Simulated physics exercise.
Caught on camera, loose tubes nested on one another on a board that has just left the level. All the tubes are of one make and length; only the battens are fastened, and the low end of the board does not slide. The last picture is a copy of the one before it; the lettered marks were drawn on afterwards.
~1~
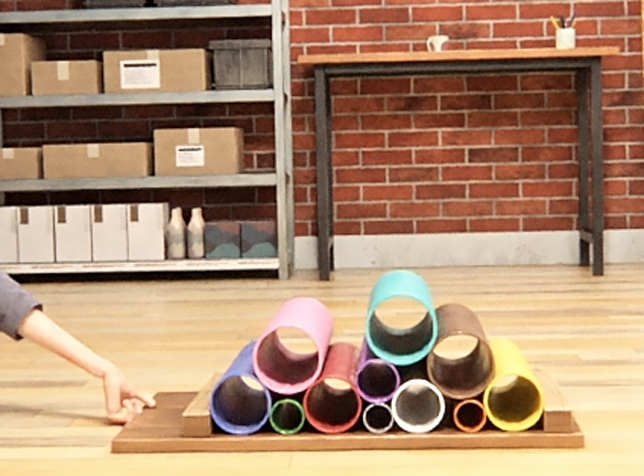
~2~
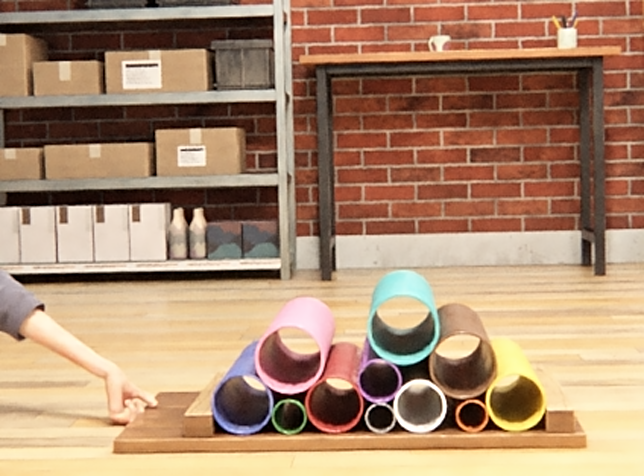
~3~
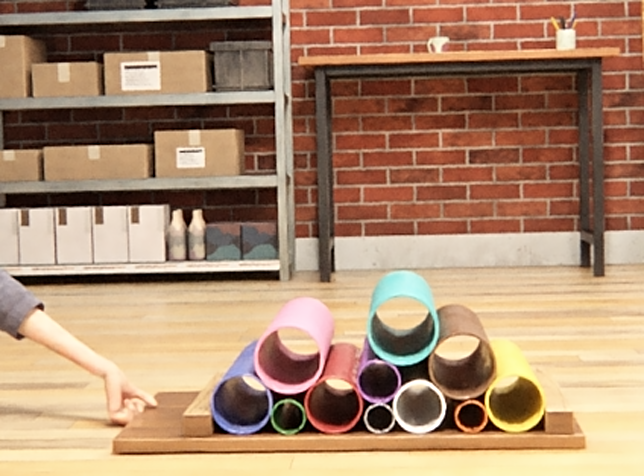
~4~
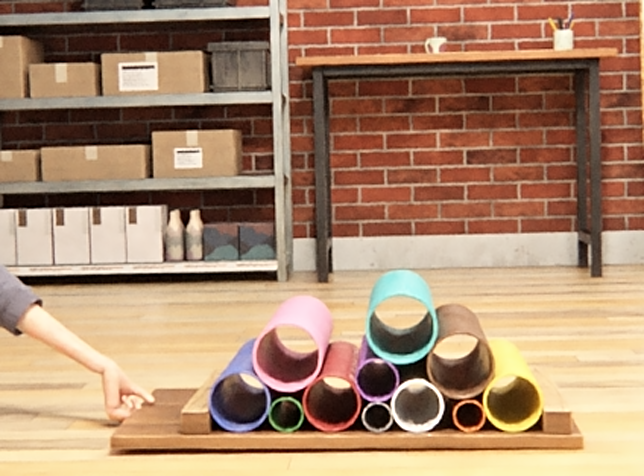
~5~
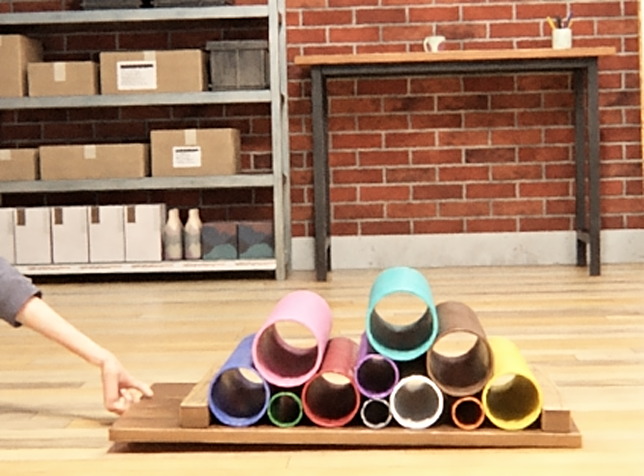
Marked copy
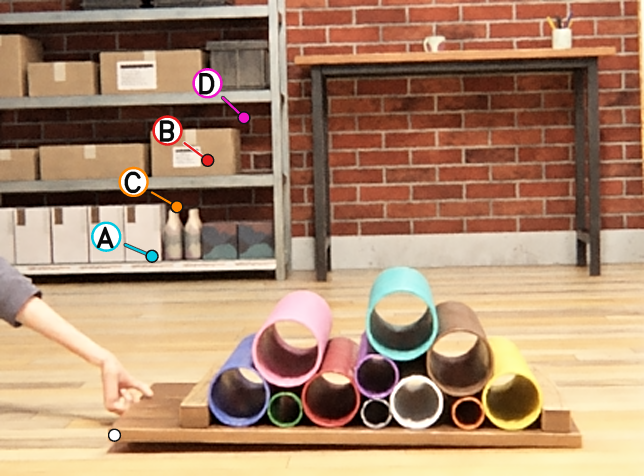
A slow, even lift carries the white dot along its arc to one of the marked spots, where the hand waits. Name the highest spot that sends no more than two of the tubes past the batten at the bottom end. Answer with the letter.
It can be raised to B.
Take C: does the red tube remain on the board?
Yes.
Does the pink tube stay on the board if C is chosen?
The pink tube: Yes.
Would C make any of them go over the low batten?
At C: No.
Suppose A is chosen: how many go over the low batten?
It comes to none.
On the copy, A at (152, 256); B at (208, 160); C at (177, 207); D at (244, 118); the white dot at (115, 435).
On B. First, board at 21°.
Then, board at 38°.
Finally, board at 38°, two over the low batten (brown, turquoise).
By contrast, A none over the low batten; C none over the low batten; D three over the low batten (pink, brown, turquoise).
